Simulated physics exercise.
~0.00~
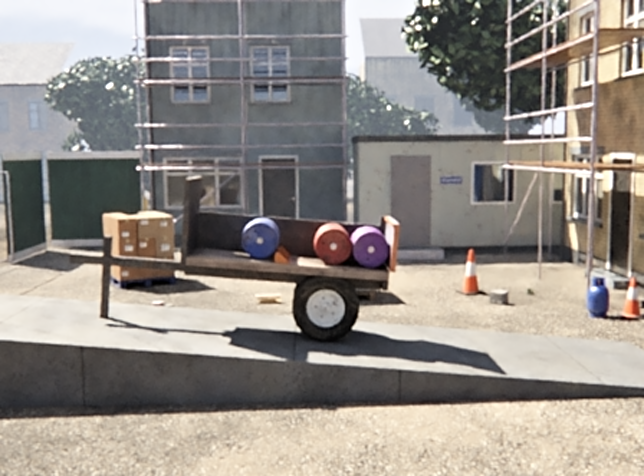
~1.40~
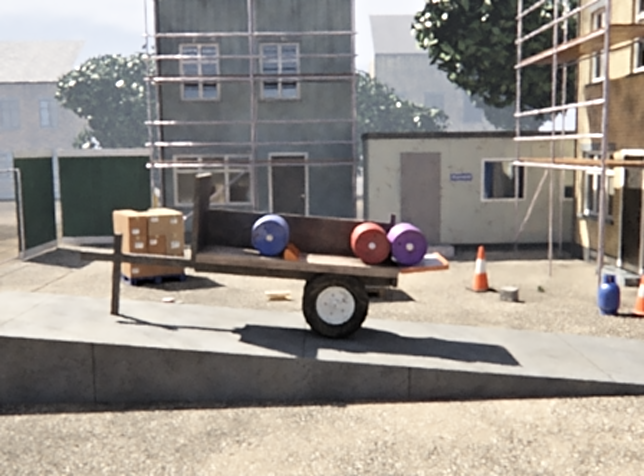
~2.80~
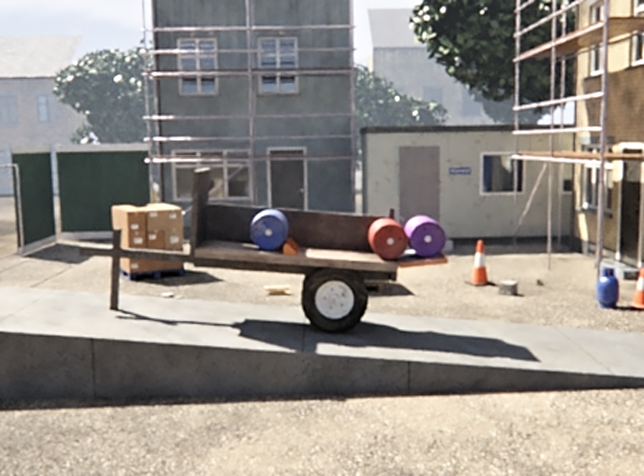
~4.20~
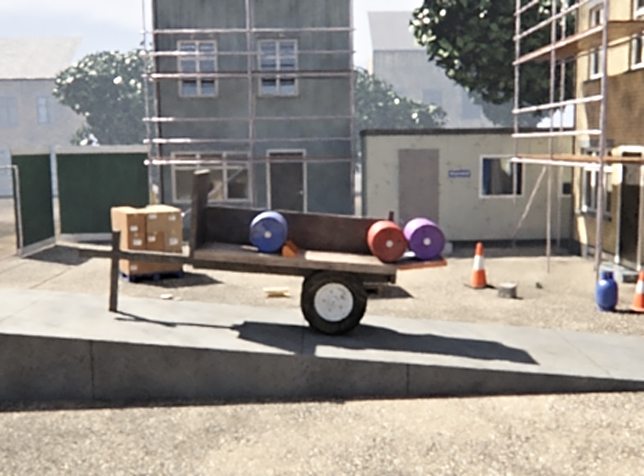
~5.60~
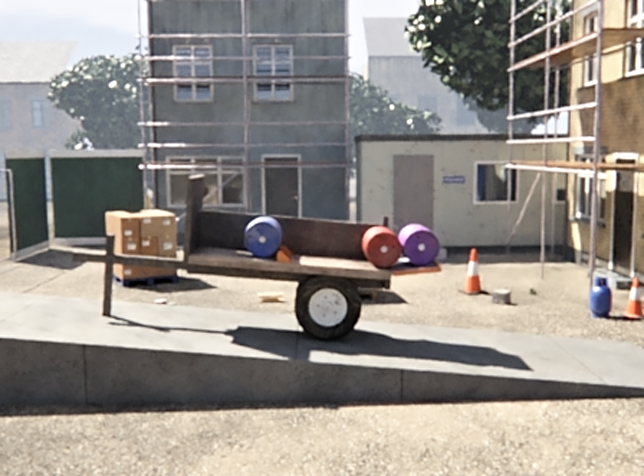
Purple and red kegs rolling right as a trailer's tailgate drops, the purple stopping on the gate, the blue staying by a chock.
